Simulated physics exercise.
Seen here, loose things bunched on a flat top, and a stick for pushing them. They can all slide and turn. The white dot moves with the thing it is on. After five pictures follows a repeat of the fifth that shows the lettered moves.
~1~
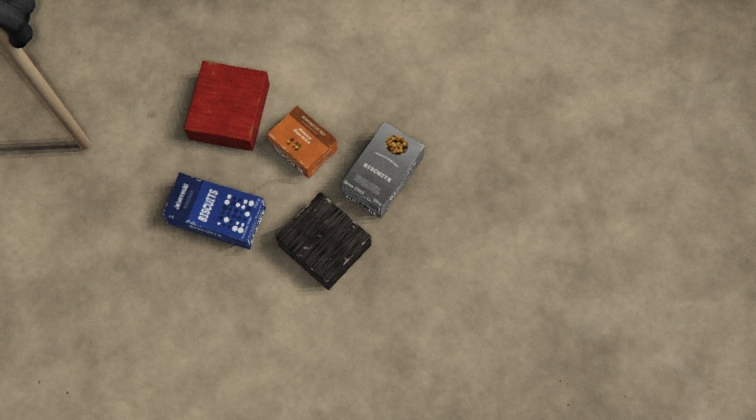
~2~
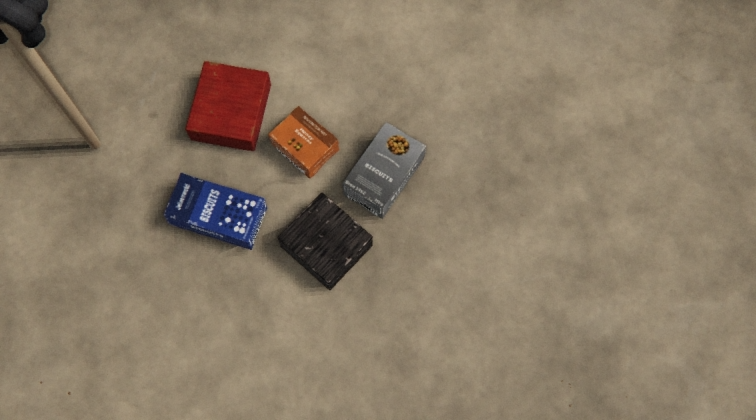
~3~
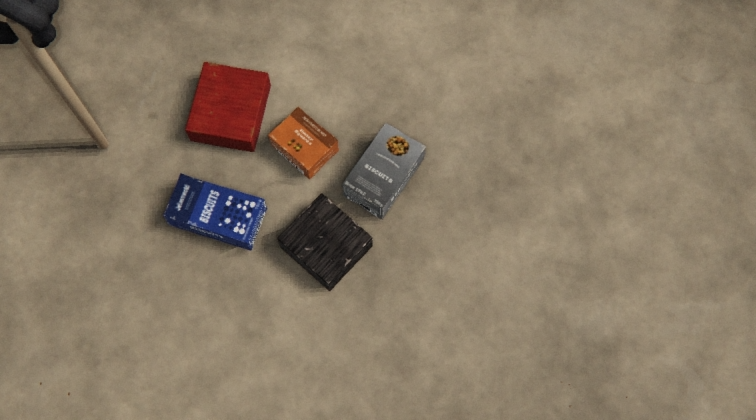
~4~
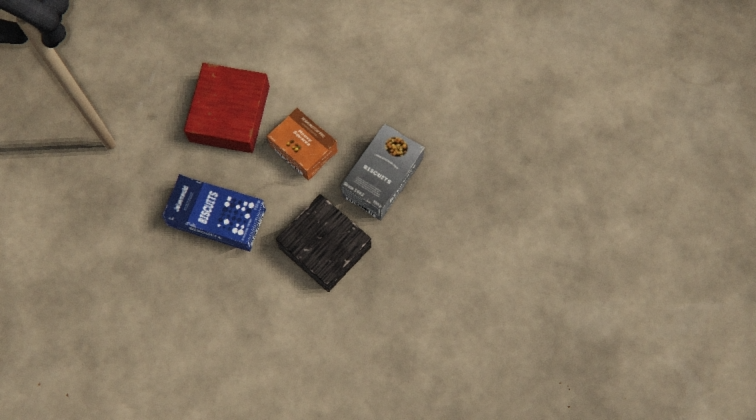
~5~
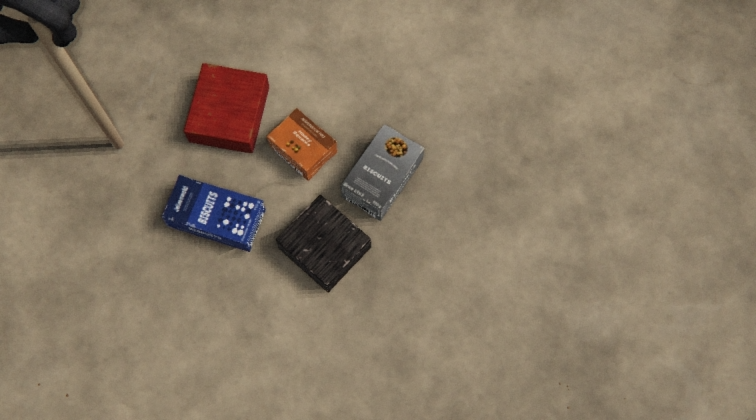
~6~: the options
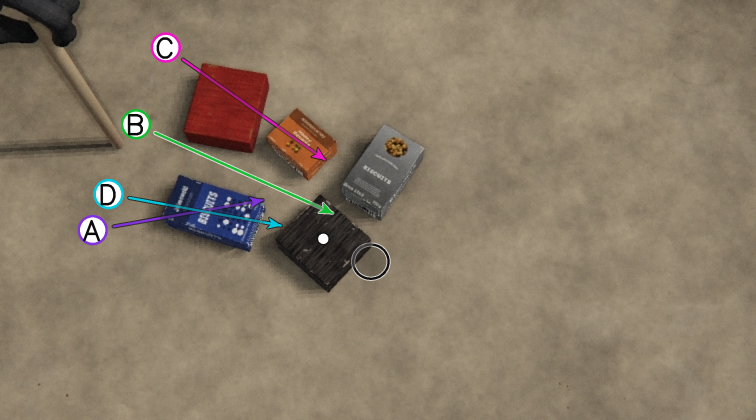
A stick held by a dark gripper at the upper left edged slightly to the right, while five boxes and blocks, red, orange, grey, blue and black, sat clustered together and barely moved.
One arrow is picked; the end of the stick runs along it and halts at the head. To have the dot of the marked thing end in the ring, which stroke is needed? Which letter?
Stroke A.
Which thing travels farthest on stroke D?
It is the blue packet.
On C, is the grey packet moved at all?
Yes.
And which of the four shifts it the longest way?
D.
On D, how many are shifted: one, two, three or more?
In all, two.
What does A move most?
The blue packet.
On the marked copy, A from (113, 226) to (263, 200); B from (155, 133) to (333, 213); C from (183, 60) to (325, 160); D from (129, 198) to (281, 225); the ring at (371, 262); the white dot at (323, 239).
Taking A. A third of the way, foot of the stick (168, 218); black block (324, 243).
Two thirds of the way, foot of the stick (222, 208); black block (342, 248); blue packet (266, 222).
When it is over, foot of the stick (263, 201); black block (371, 265); blue packet (299, 227); the dot on the black block is in the ring.
As for the rest, B leaves the dotted thing at (332, 253); C leaves the dotted thing at (326, 269); D leaves the dotted thing at (403, 273).
